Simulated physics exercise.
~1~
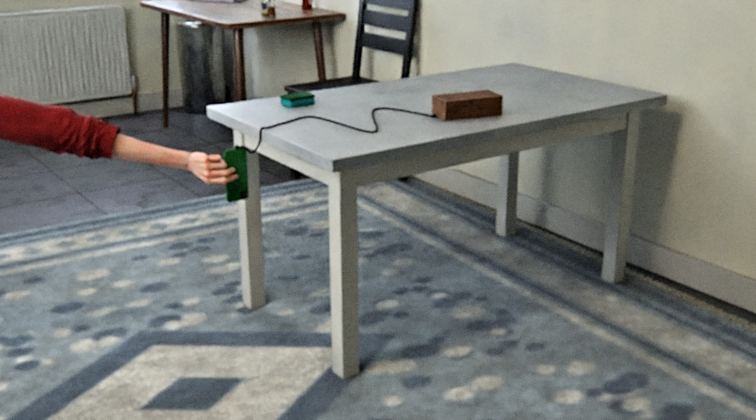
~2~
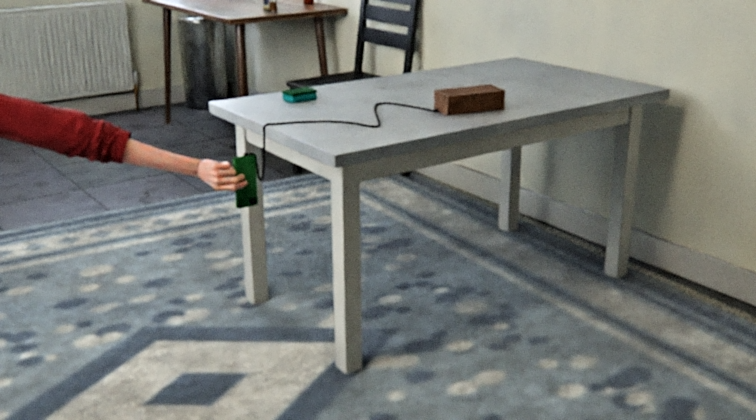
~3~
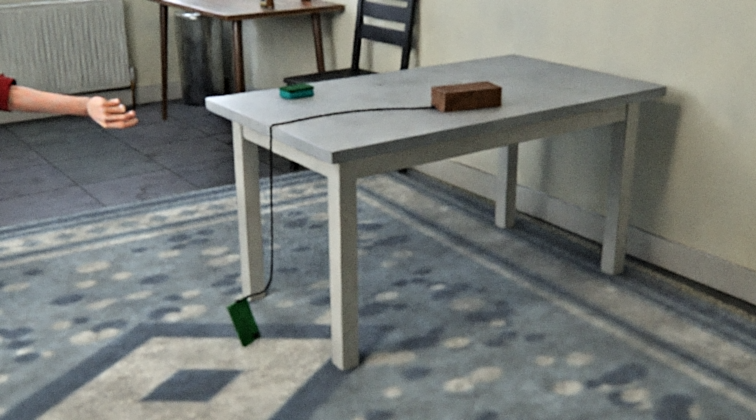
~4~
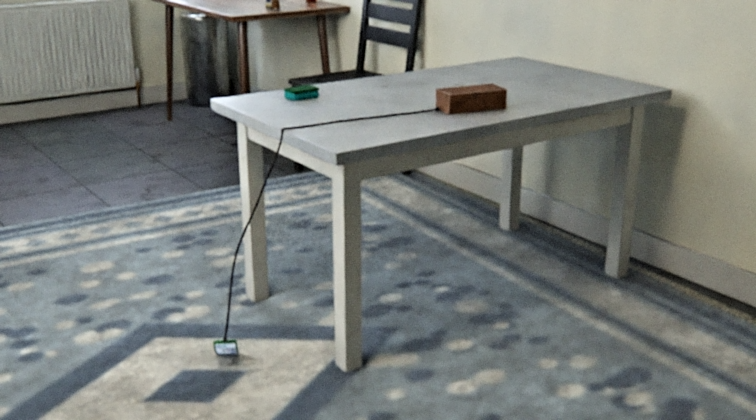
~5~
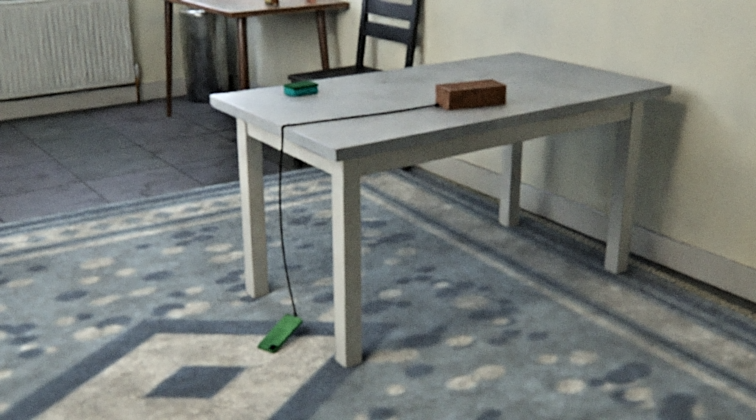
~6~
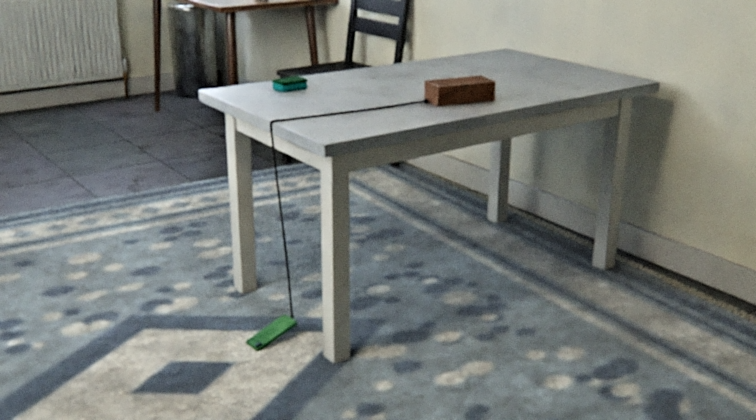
A green phone tied by a dark string to a brick on a gray table was lowered past the table's end by a hand, which let go and drew back; the phone dropped to the floor, while the brick and green sponge stayed on top.
